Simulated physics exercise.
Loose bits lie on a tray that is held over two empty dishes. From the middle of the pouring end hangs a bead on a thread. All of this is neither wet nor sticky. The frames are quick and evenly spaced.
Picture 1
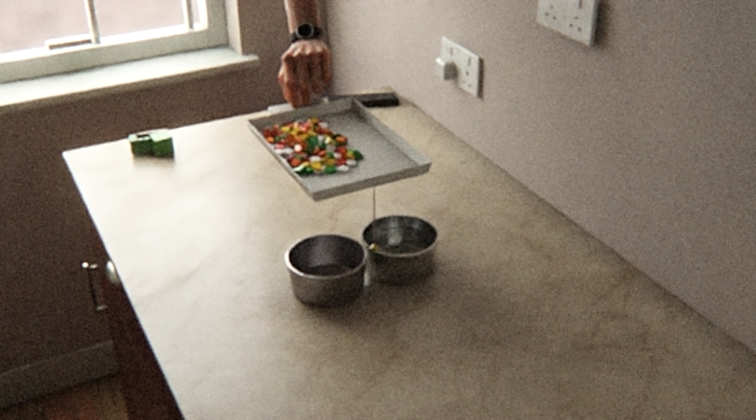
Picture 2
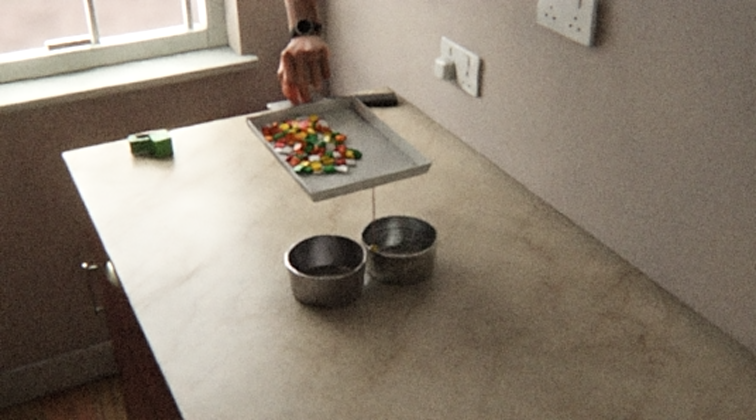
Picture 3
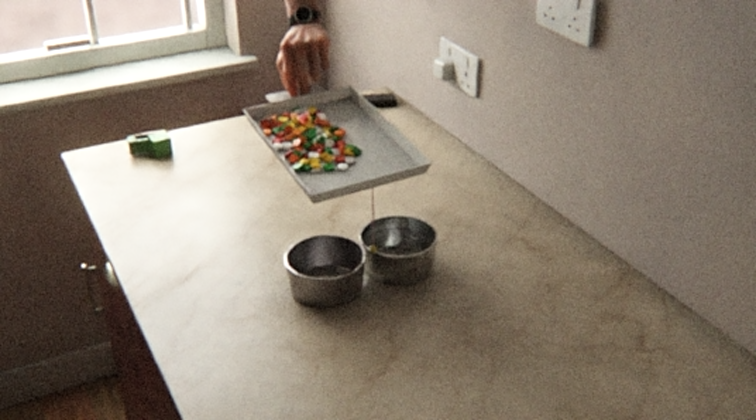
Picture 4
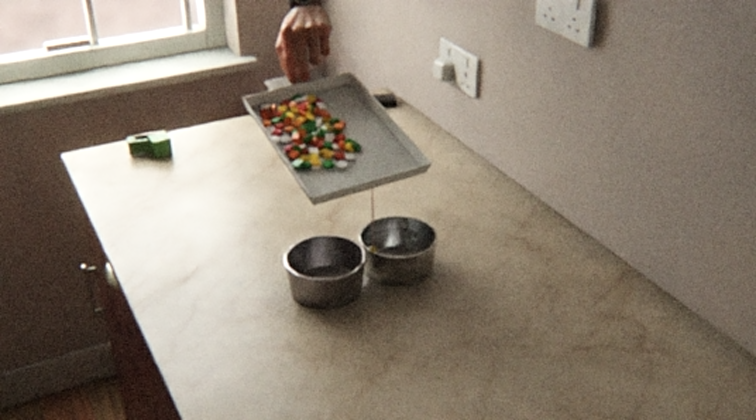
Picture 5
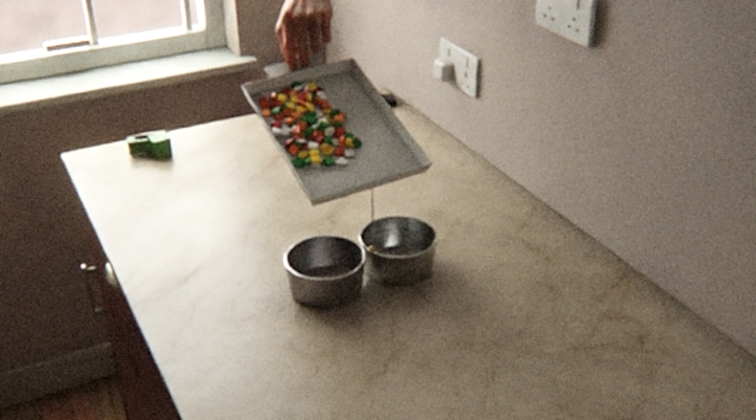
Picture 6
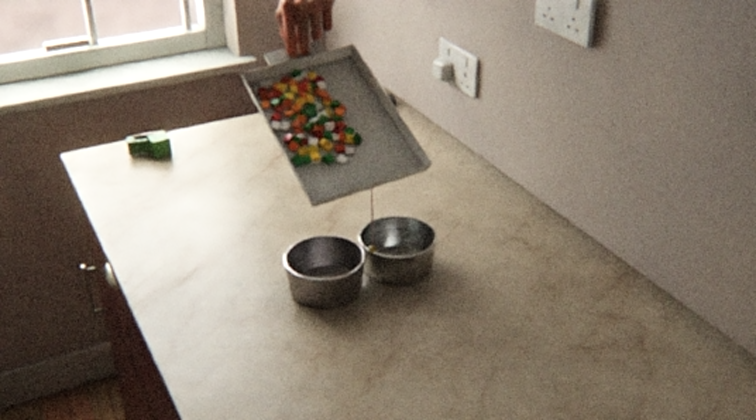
We see a hand raise the far end of a gray tray of small colorful pieces above two empty metal dishes on a countertop, the tray slanting steadily more toward the viewer while the pieces stay bunched together.
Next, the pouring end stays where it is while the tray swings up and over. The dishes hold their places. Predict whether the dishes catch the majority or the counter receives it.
The counter receives the majority.
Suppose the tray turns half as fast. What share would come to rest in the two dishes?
Close to 10 in a hundred.
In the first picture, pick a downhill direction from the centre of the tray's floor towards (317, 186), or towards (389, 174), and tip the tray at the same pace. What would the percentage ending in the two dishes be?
In order, 60 in a hundred and 20 in a hundred.
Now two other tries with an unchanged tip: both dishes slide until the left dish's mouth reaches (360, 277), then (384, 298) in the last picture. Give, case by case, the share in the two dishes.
In the first position around 60 percent, in the second around 40 percent.
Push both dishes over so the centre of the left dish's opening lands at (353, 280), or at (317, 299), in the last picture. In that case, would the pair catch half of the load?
Try 1: The greater share; try 2: The greater share.
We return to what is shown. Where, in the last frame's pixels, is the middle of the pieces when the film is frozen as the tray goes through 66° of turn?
Close to (333, 187).
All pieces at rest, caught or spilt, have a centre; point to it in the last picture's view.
I'd place the middle at about (356, 327).
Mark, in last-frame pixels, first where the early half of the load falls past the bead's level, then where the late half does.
It goes through near (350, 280) first, then near (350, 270).
Soon after the last picture, tray tipped steeply; nearly all on the tray; a small part in the air.
A little later, tray tipped past a quarter turn; about a quarter on the tray; a stray few in the left dish; about half outside both; about a quarter in the air.
Later still, tray tipped past a quarter turn; a small part in the left dish; nearly all outside both.
At rest, tray tipped past a quarter turn; a small part in the left dish; none in the right dish; nearly all outside both.
